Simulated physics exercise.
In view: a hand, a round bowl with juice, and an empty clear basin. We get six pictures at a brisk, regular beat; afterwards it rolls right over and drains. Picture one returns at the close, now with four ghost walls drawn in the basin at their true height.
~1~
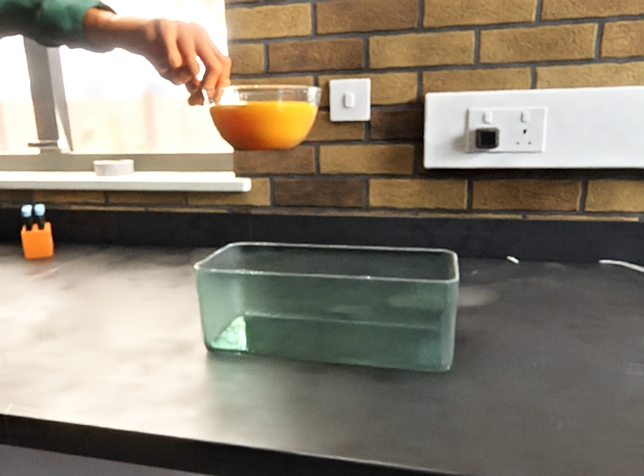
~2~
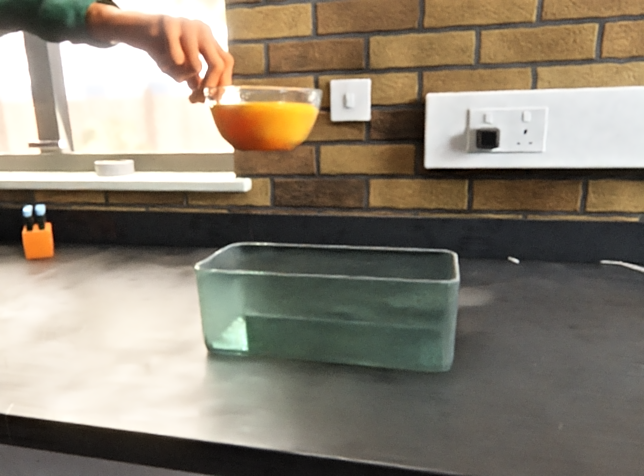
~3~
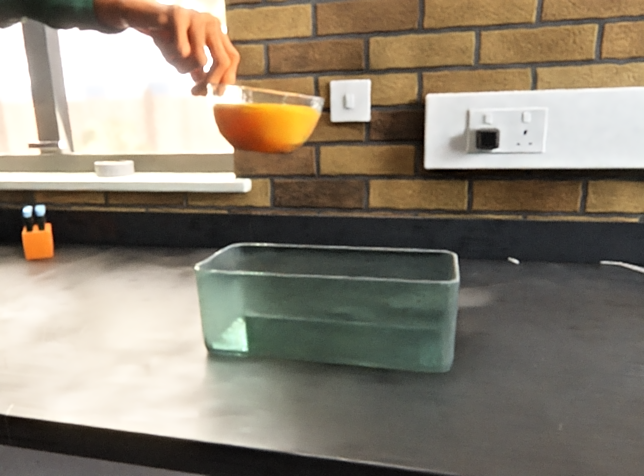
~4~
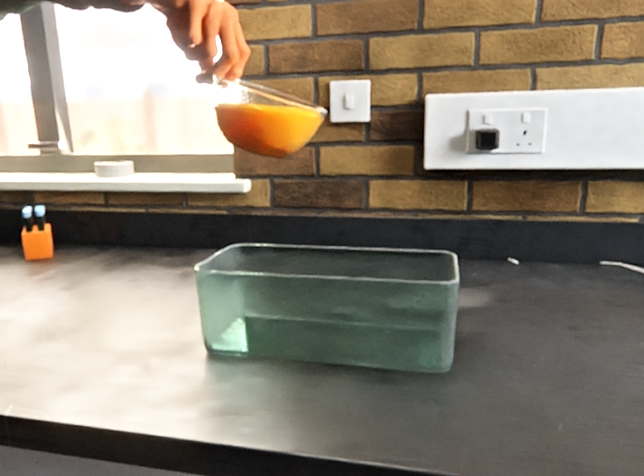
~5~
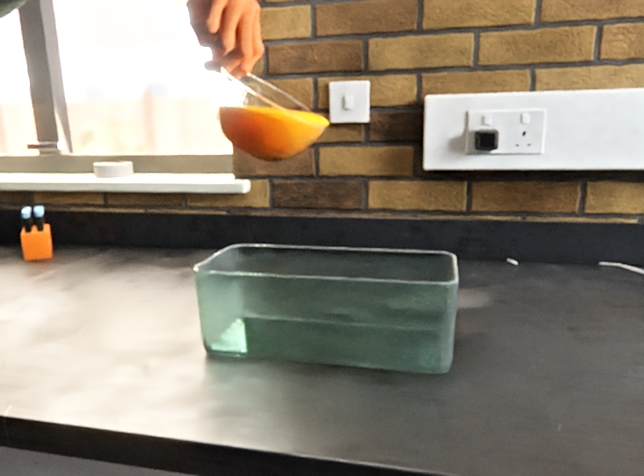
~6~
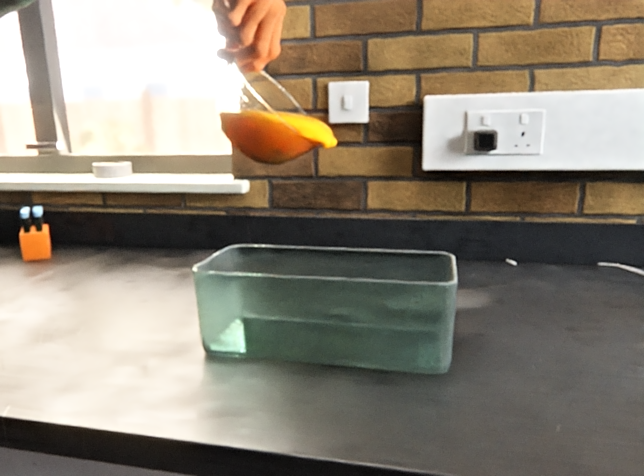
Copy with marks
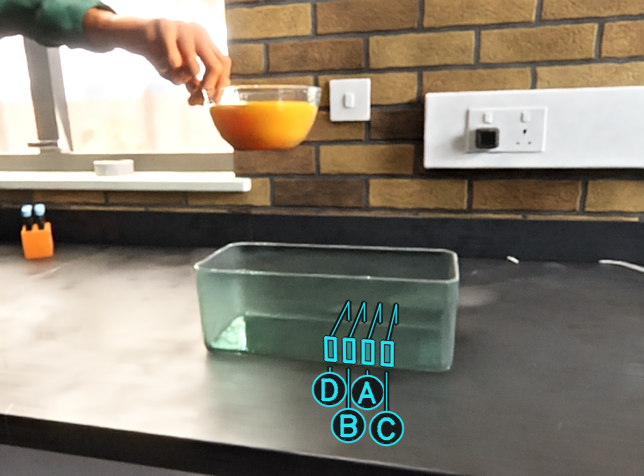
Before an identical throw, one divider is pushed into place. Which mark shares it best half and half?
I would pick position B.
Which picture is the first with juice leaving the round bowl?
In picture 5.
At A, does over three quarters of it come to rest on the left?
No.
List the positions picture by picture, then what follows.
Upright, lip at (316, 88); basin from (206, 348) to (452, 369); nothing has left yet.
Tipped about 2°, lip at (318, 90); nothing has left yet.
Tipped about 9°, lip at (320, 98); nothing has left yet.
Tipped about 19°, lip at (323, 110); nothing has left yet.
Tipped about 33°, lip at (323, 125); juice is over the lip, down to (323, 125).
Tipped about 47°, lip at (318, 142); juice is over the lip, down to (329, 145).
On the marked copy, A at (367, 370); B at (348, 368); C at (386, 372); D at (329, 367).
For position A, about 65 % ends left of the wall and 30 % right of it; 5 % is lost outside.
For position B, about 51 % ends left of the wall and 46 % right of it; 3 % is lost outside.
For position C, about 74 % ends left of the wall and 21 % right of it; 5 % is lost outside.
For position D, about 34 % ends left of the wall and 63 % right of it; 3 % is lost outside.
